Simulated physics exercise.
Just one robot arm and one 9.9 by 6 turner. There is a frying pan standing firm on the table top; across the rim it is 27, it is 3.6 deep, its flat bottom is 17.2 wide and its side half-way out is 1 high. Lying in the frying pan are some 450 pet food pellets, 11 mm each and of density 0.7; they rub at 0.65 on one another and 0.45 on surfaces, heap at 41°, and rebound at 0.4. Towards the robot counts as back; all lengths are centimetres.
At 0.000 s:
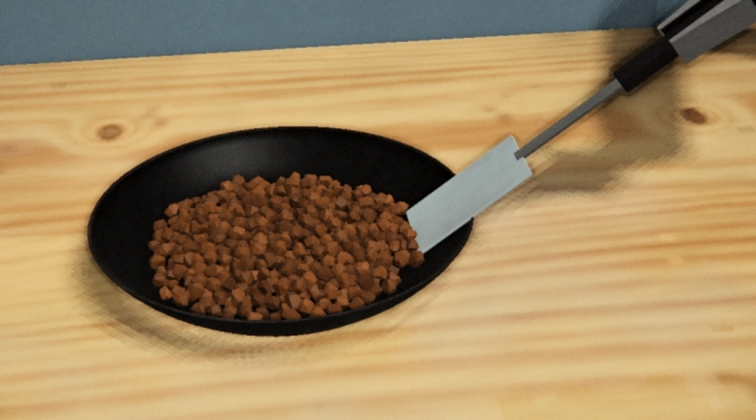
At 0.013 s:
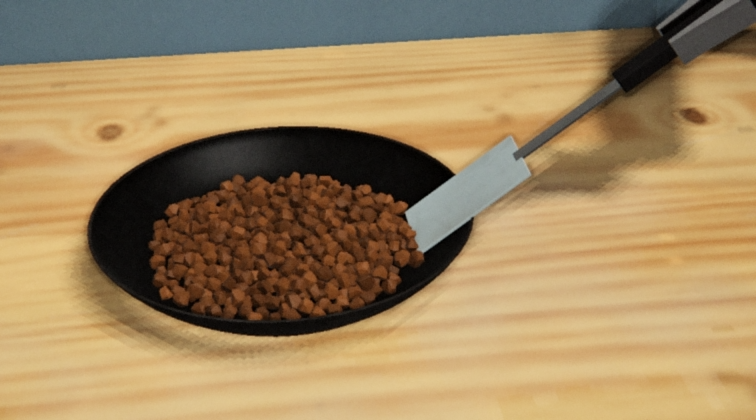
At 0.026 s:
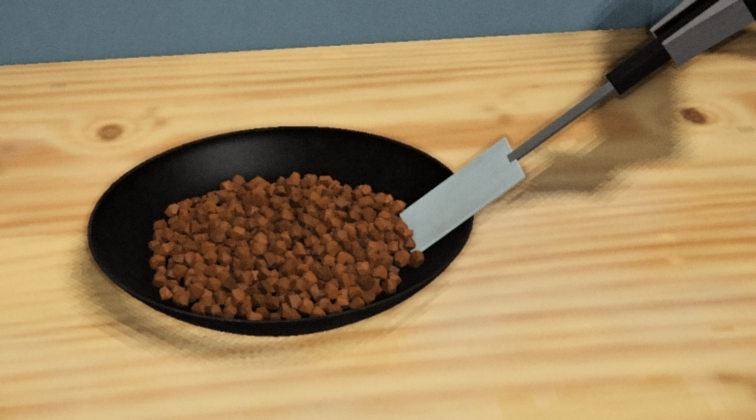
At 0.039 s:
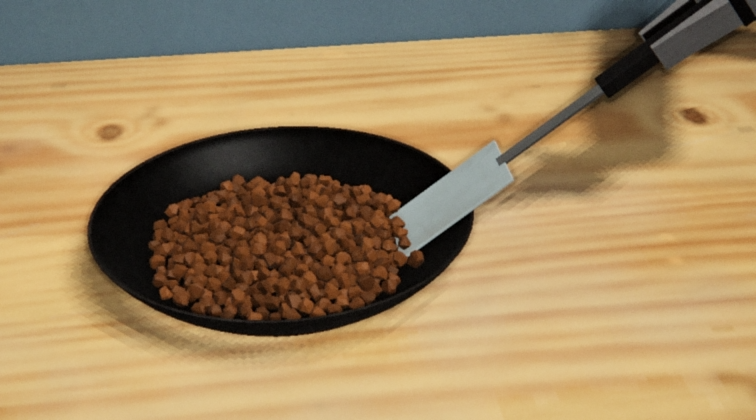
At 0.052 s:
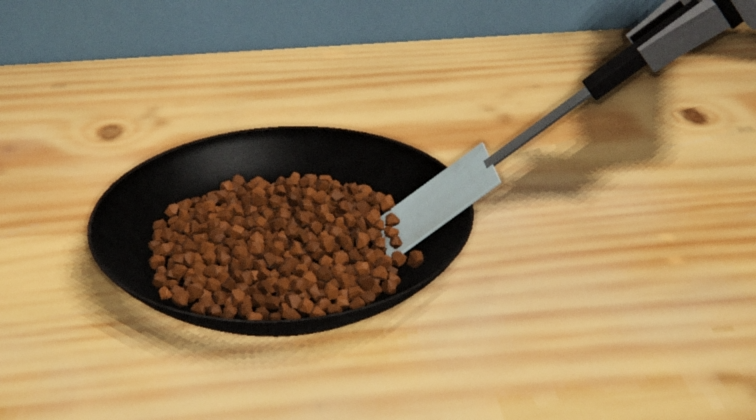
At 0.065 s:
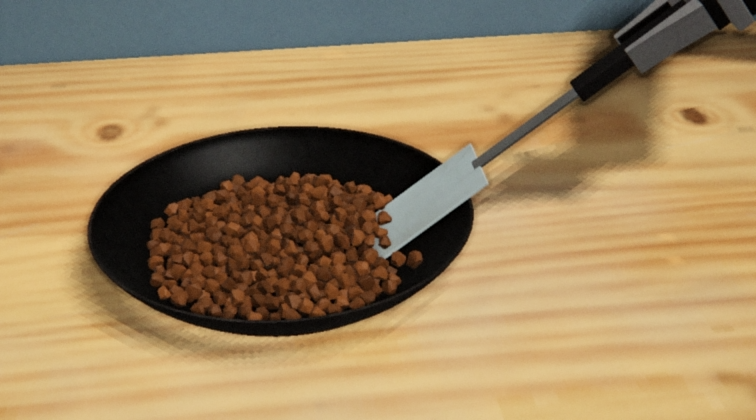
A robot arm slid the flat blade of its turner a short way down and left into the right edge of the brown pellets, and a few came to lie on it in the black pan.
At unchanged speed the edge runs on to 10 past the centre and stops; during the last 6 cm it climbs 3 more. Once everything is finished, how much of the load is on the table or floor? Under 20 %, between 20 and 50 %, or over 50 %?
Under 20 %.
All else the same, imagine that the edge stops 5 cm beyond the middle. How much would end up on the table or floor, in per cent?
Close to 0 per cent would end on the table or floor.
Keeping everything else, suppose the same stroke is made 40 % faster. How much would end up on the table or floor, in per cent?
I'd expect near 20 per cent.
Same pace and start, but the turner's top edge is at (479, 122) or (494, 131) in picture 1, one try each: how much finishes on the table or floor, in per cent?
First try around 20 percent, second around 20 percent.
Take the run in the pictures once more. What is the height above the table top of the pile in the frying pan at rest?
Peak at rest, approximately 4.5 centimetres.
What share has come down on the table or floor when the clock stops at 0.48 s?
Share at that moment: About 15 %.
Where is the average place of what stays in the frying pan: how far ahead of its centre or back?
The kept load is shifted forward by about 3.5 cm.
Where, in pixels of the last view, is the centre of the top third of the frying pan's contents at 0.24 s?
It is centred at roughly (173, 230).
By 0.15 s, sloping 37°, highest piece 4 above the table; 450 in the frying pan.
By 0.24 s, sloping 37°, highest piece 5 above the table; 450 in the frying pan.
By 0.48 s, sloping 37°, highest piece 5 above the table; 389 in the frying pan, 60 on the table or floor, 1 on the blade or in flight.
By 1.53 s, sloping 37°, highest piece 4 above the table; 389 in the frying pan, 61 on the table or floor.
Final count, 389 in the frying pan, 61 on the table or floor. That is 14 % on the table or floor.
